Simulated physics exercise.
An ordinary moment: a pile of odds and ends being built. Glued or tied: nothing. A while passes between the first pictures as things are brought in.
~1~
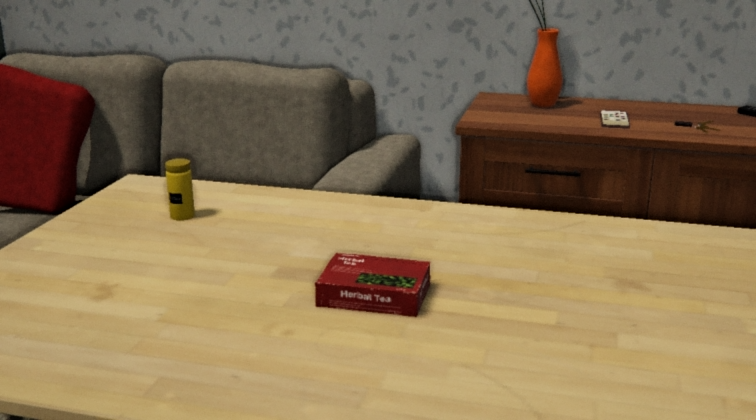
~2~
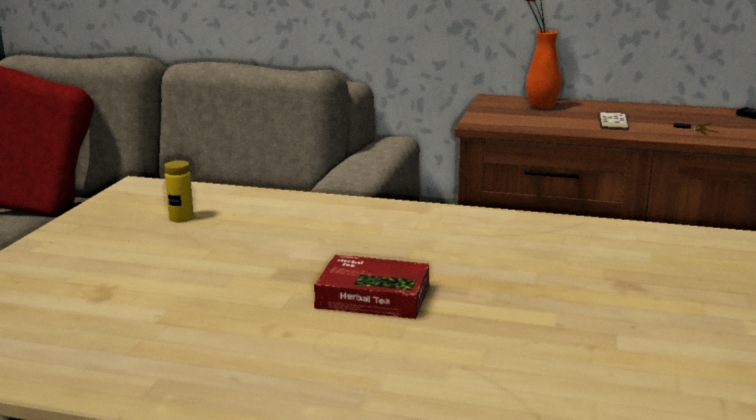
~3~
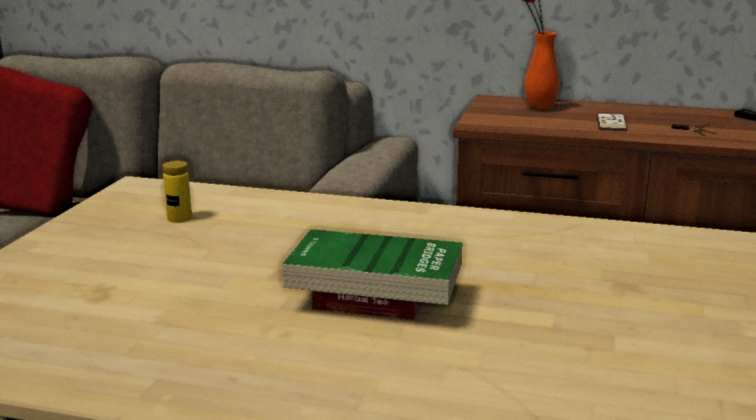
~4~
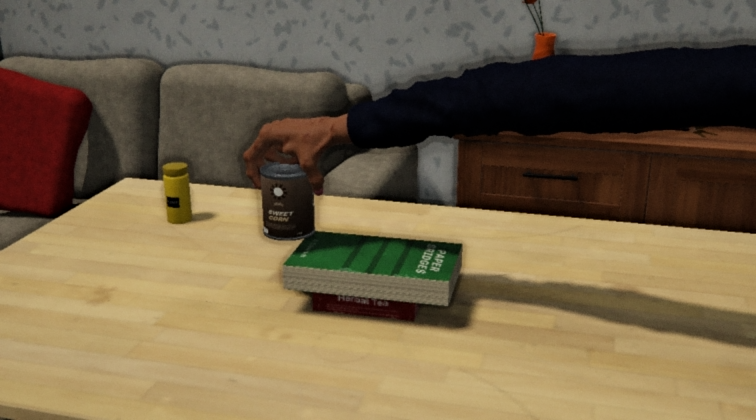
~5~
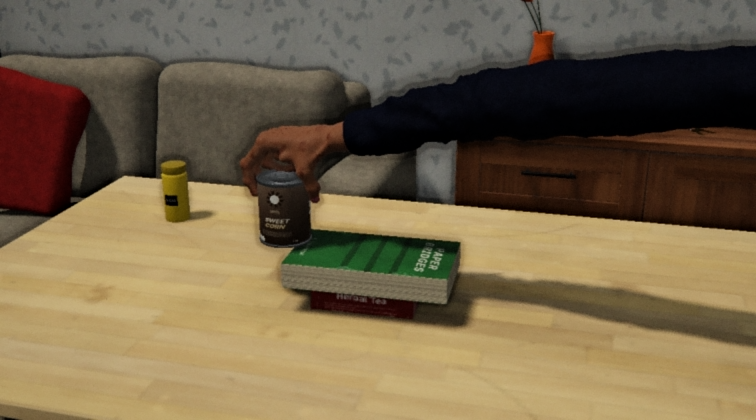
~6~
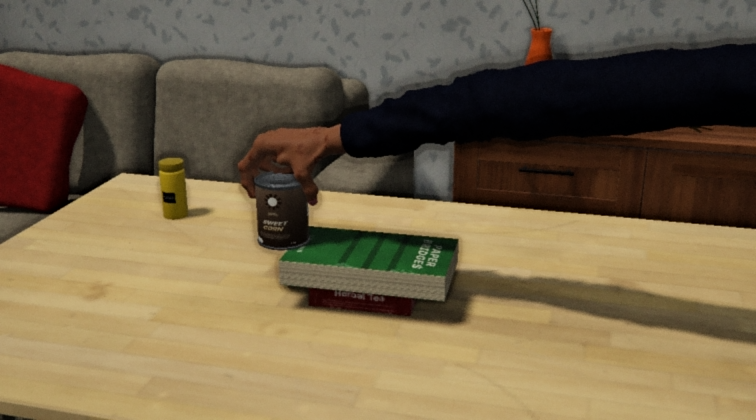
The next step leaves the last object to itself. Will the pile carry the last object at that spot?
Unstable.
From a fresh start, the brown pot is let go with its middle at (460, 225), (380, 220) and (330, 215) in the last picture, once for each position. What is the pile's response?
The pile collapses the first time, remains standing the second time and remains standing the third time.
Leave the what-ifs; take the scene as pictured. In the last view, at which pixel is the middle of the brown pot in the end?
In the final view it sits at roughly (239, 260).
Then, 0.30 s on from there, brown pot now fallen.
Then, 0.40 s on from there, things are still on the move.
Then, 0.50 s on from there, nothing new.
In the end, fallen, brown pot; the other 3 unmoved. At the end, from the last picture's camera, brown pot near (239, 260). The pile loses its balance.
